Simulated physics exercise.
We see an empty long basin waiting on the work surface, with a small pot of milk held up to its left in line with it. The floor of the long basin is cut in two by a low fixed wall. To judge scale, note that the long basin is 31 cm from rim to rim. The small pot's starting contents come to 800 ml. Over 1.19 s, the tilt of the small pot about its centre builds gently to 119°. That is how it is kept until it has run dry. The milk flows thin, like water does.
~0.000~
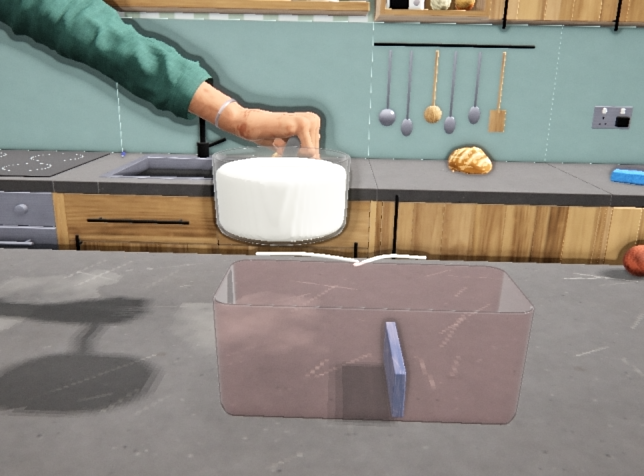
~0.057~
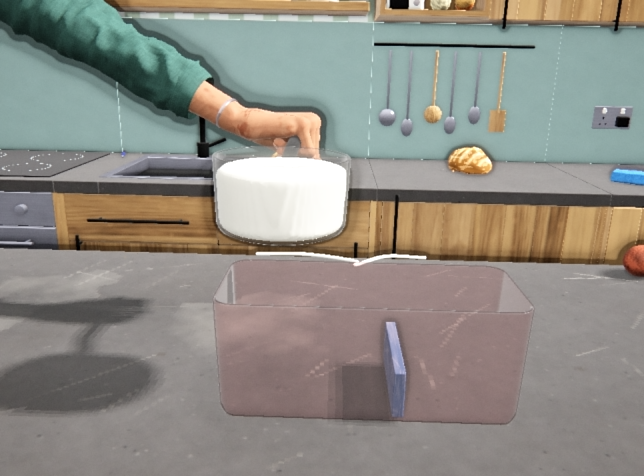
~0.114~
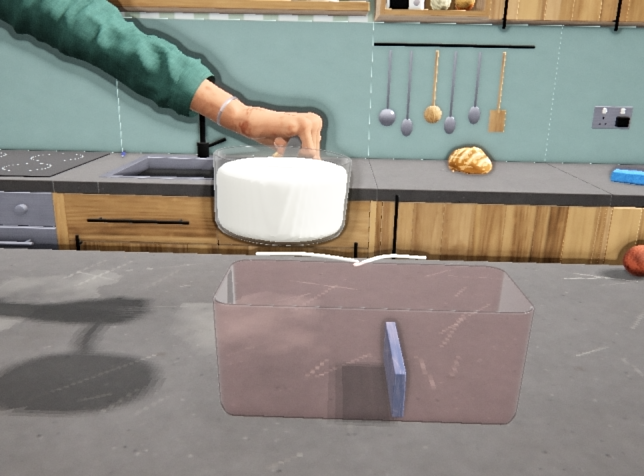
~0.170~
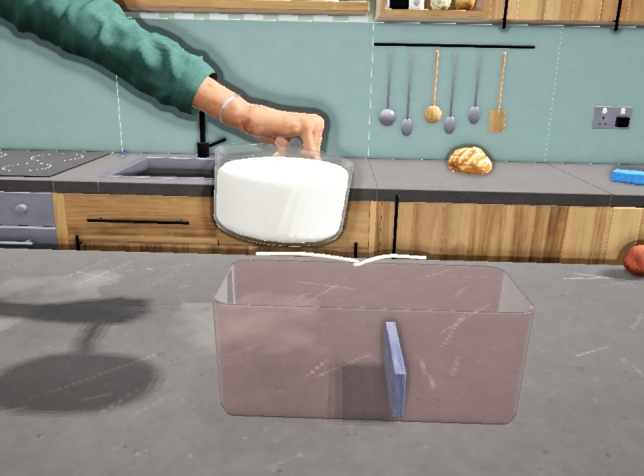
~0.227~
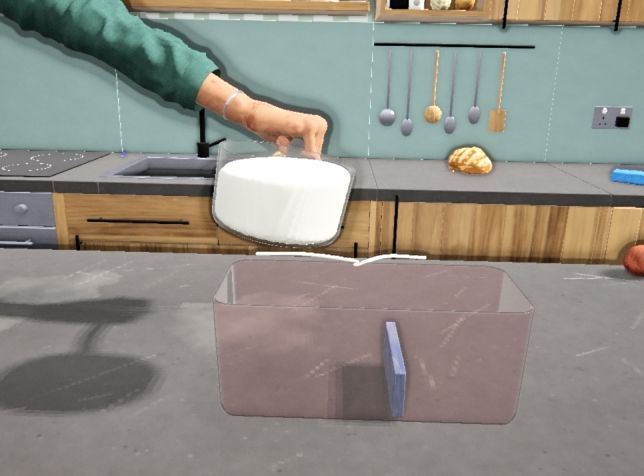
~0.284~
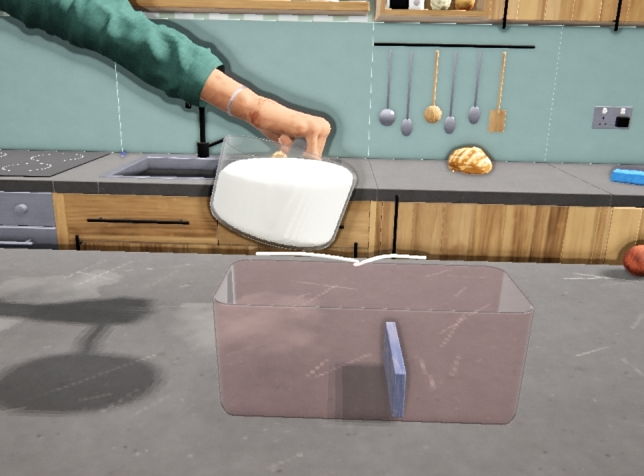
A small clear pot of milk, held by a hand in a green sleeve above a long, empty see-through basin, tilted slowly and slightly to the right while the basin stayed still on the counter.
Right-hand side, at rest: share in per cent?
52 per cent.
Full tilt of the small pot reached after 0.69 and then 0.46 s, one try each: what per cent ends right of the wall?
I'd say 30 percent on the first go, 20 percent on the next.
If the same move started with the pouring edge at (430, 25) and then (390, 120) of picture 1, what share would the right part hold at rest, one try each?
Try 1: 70 %; try 2: 80 %.
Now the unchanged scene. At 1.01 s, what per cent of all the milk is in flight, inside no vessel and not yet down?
Near 3 percent.
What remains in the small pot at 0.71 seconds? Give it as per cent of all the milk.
Around 44 percent.
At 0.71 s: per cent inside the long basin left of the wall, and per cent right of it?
Lab note: Left near 6 %, right near 24.
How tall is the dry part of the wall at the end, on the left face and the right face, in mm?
For the left, around 34 mm; for the right, around 22 mm.
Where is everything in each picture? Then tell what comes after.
It leans 0°; its right rim is at (349, 159); the milk meets the walls at (219, 166) and (346, 169); the long basin's rim runs from (223, 281) to (518, 290); the wall's top is at (395, 347), in the first picture.
It leans 1°; its right rim is at (349, 160); the milk meets the walls at (220, 166) and (347, 170), in the second picture.
It leans 3°; its right rim is at (350, 163); the milk meets the walls at (221, 165) and (347, 170), in the third picture.
It leans 6°; its right rim is at (352, 167); the milk meets the walls at (222, 166) and (348, 172), in the fourth picture.
It leans 10°; its right rim is at (353, 172); the milk meets the walls at (222, 167) and (350, 172), in the fifth picture.
It leans 16°; its right rim is at (355, 179); the milk meets the walls at (222, 168) and (353, 173), in the sixth picture.
After 0.71 s the tilt is 77° and 44 per cent is still to pour, 6 is left of the wall and 23 right of it.
After 1.01 s the tilt is 113° and 4 per cent is still to pour, 41 is left of the wall and 52 right of it.
After 1.34 s the tilt is 119° and 0 per cent is still to pour, 48 is left of the wall and 52 right of it.
After 1.69 s the tilt is 119° and 0 per cent is still to pour, 48 is left of the wall and 52 right of it.
In the end 48 per cent lies left of the wall, 52 right of it and 0 outside.
